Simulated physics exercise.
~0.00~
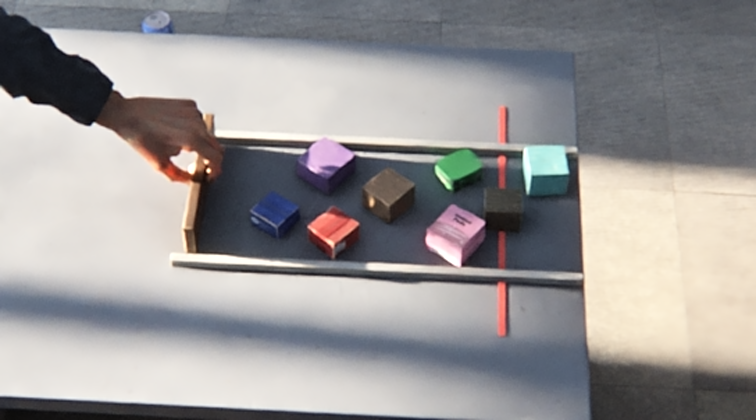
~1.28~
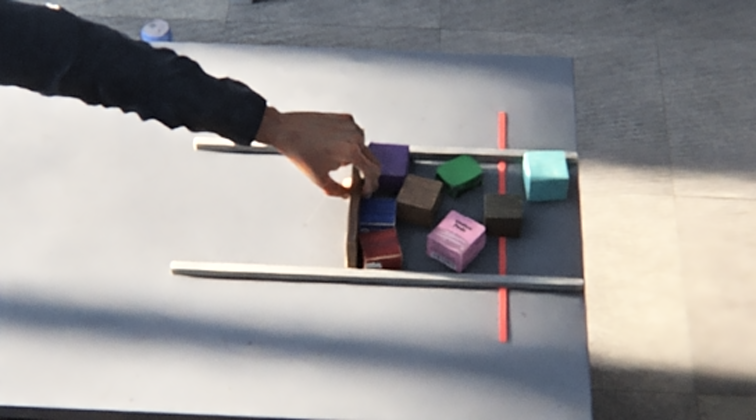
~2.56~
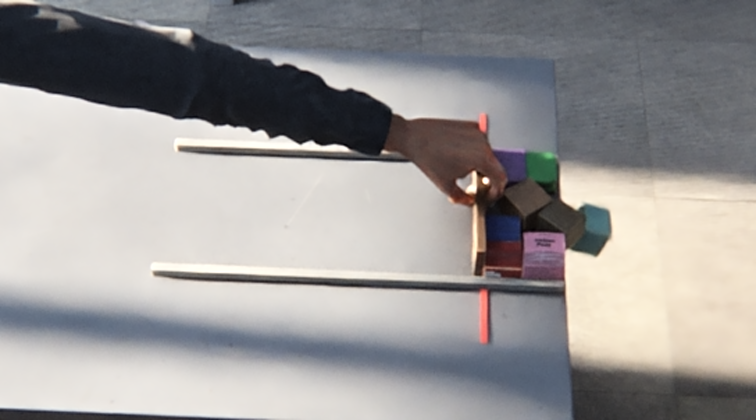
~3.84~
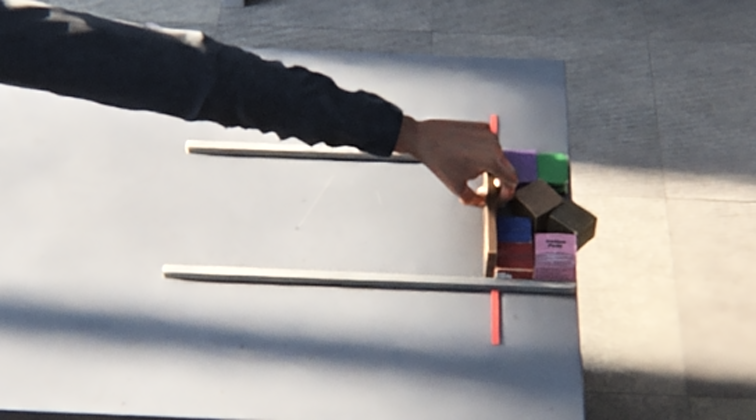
A hand slid an upright wooden board rightward along a channel between two rails, bunching the colourful blocks together and pushing them towards the table's end, until it stopped at the red tape and the turquoise block tipped off the edge, leaving the others crowded there.
